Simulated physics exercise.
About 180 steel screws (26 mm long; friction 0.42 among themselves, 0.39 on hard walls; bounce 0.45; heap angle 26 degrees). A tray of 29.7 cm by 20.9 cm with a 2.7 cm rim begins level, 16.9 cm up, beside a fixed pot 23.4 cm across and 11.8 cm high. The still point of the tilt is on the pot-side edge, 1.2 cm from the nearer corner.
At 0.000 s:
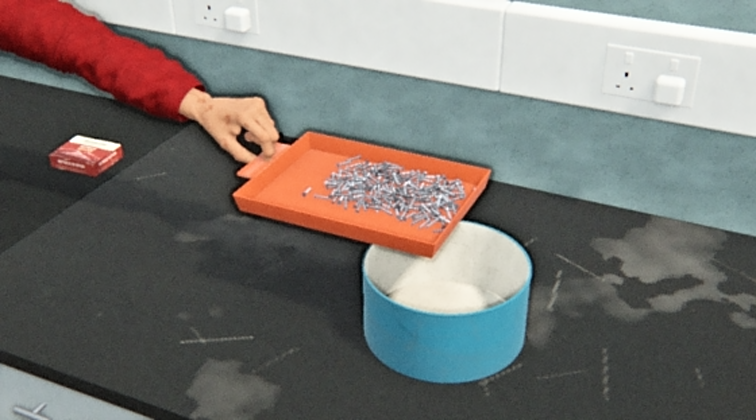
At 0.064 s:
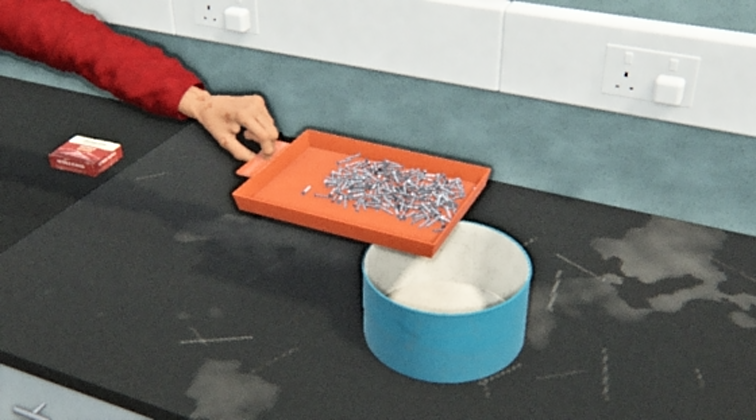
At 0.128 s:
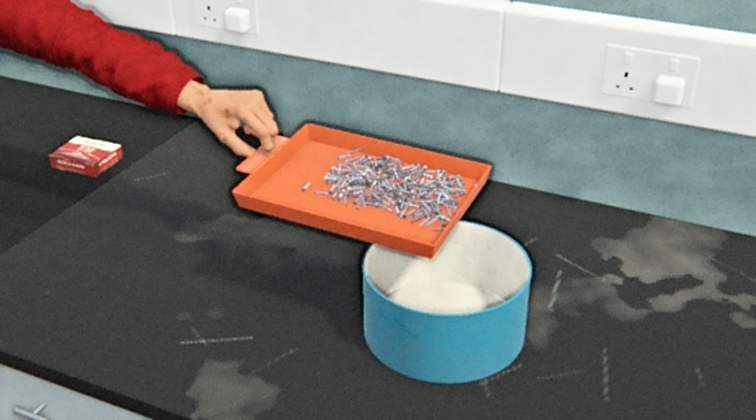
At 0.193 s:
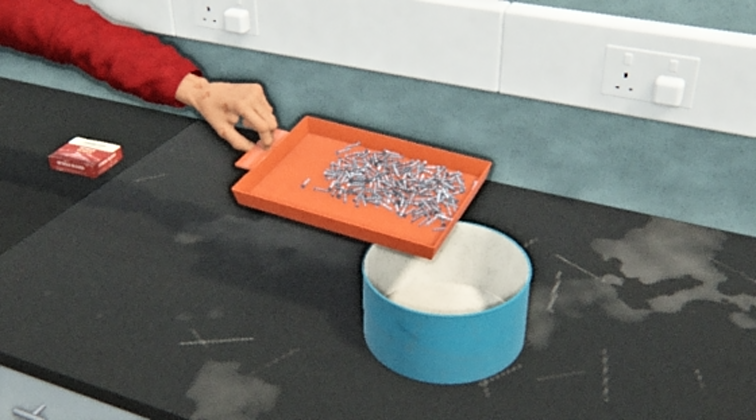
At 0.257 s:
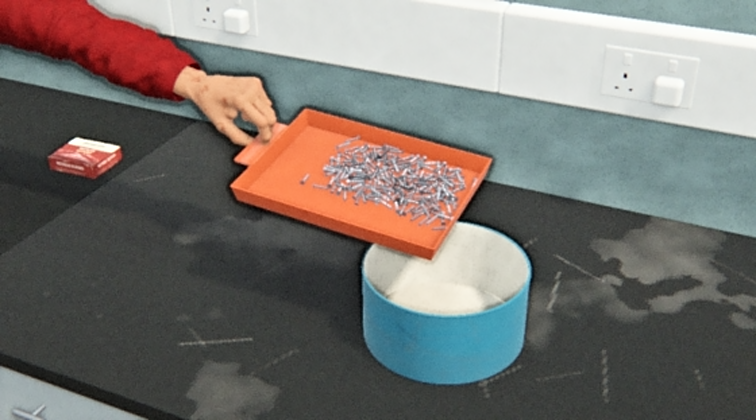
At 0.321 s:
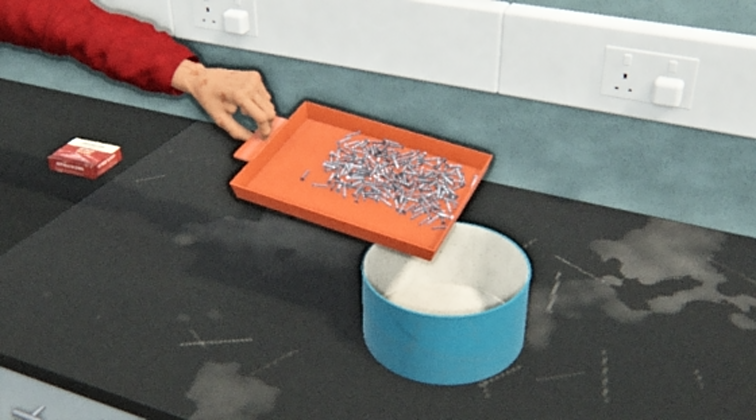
A hand in a red sleeve slightly tilted an orange tray of small metal screws, lifting its left side while the right edge stayed above a blue pot, and the pile barely shifted.
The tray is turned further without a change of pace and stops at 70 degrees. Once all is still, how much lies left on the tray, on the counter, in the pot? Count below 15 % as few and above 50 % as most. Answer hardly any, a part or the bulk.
Tray a part, counter a part, pot a part.
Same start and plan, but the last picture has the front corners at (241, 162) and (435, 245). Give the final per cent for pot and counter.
Pot 15, counter 5.
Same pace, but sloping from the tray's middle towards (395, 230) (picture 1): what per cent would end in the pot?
Some 55 per cent.
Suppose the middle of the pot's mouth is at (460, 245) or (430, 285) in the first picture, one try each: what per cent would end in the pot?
About 0 and 55 per cent.
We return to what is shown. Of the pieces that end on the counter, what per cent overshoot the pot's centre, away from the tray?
Some 40 per cent.
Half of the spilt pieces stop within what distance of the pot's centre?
About 20 cm.
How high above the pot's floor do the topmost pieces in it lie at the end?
Roughly 1.5 cm.
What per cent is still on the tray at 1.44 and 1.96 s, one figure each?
About 100, 90.
Then, at 0.99 s, tilt 38 degrees; the tray holds 100 %, the pot 0 %.
After 1.44 s, tilt 57 degrees; the tray holds 100 %, the pot 0 %.
After 1.96 s, tilt 70 degrees; the tray holds 90 %, the pot 5 %.
In the end, at 3.5 s, tray 40 %, counter 25 %, pot 35 %.
